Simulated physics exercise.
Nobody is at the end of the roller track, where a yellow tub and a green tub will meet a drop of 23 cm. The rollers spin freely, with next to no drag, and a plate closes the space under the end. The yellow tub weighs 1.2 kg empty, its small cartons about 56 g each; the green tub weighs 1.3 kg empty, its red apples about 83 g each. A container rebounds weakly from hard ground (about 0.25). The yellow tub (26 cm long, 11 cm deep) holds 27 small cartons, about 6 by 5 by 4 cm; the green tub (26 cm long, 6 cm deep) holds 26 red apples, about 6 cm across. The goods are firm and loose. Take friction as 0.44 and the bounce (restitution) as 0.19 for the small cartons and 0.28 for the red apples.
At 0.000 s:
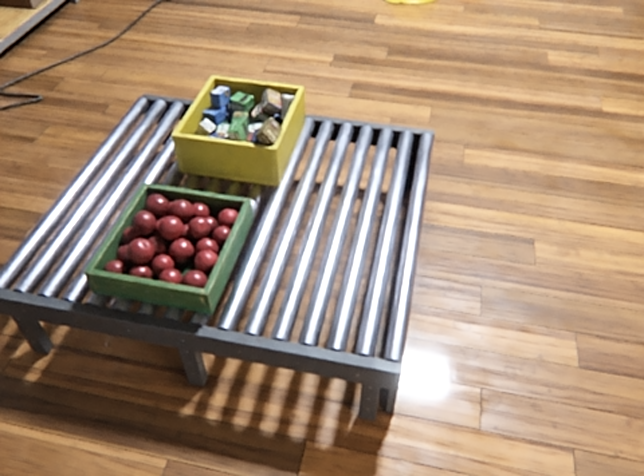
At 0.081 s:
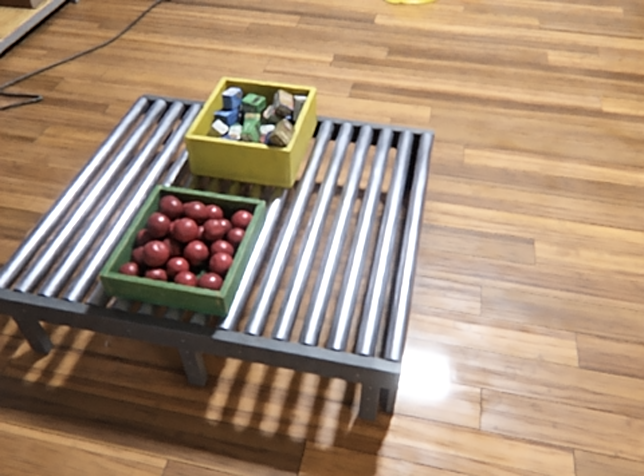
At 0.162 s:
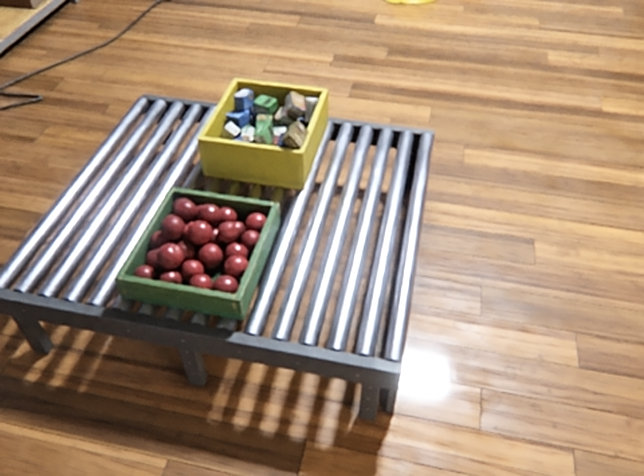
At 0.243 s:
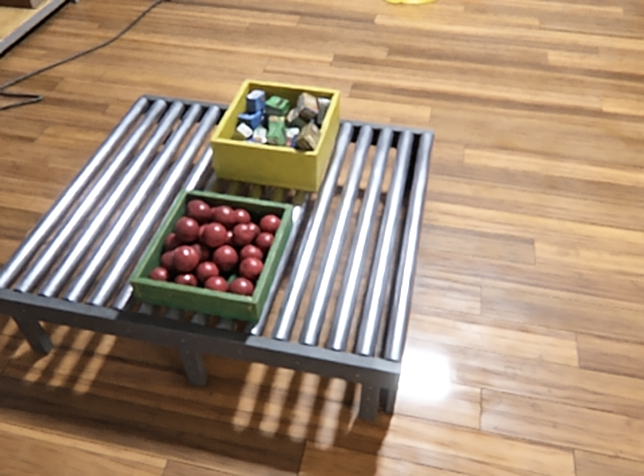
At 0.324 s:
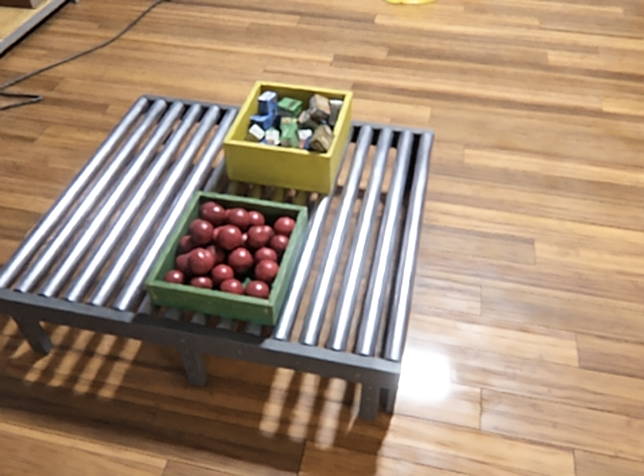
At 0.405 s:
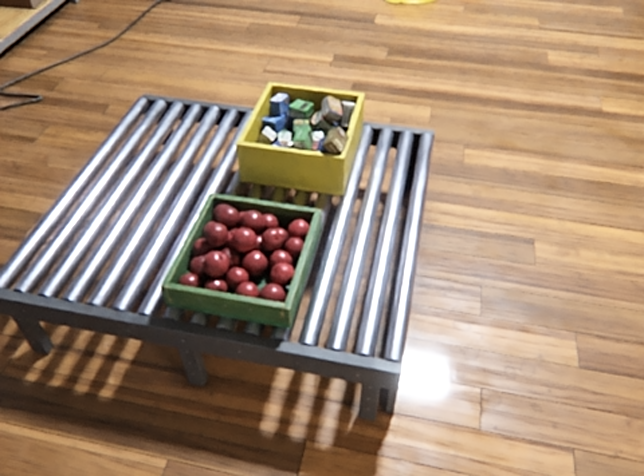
Two open tubs, green with red apples and yellow with small cartons, moving slowly rightward side by side across metal rollers.
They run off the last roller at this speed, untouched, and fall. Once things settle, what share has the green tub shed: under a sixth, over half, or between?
From a sixth to a half of the red apples leave the green tub.
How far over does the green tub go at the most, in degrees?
At most some 50°.
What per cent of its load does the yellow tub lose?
Yellow tub 20 per cent.
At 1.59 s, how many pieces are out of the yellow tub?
About: Yellow tub 2.
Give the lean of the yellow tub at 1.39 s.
It leans some 15°.
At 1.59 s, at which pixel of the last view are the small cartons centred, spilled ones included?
Near (488, 204).
After 0.86 s, the front runs out over the edge.
After 1.39 s, the yellow tub leans 13° with 0 of 27 out and the green tub is level with 0 of 26 out.
After 1.59 s, the yellow tub leans 55° with 2 of 27 out and the green tub leans 50° with 0 of 26 out.
After 1.94 s, the yellow tub leans 65° with 5 of 27 out and the green tub leans 48° with 7 of 26 out.
When it is over (at 2.14 s), the yellow tub leans 66° with 5 of 27 out and the green tub leans 48° with 7 of 26 out. Asked share, 7 of 26, 27 per cent.
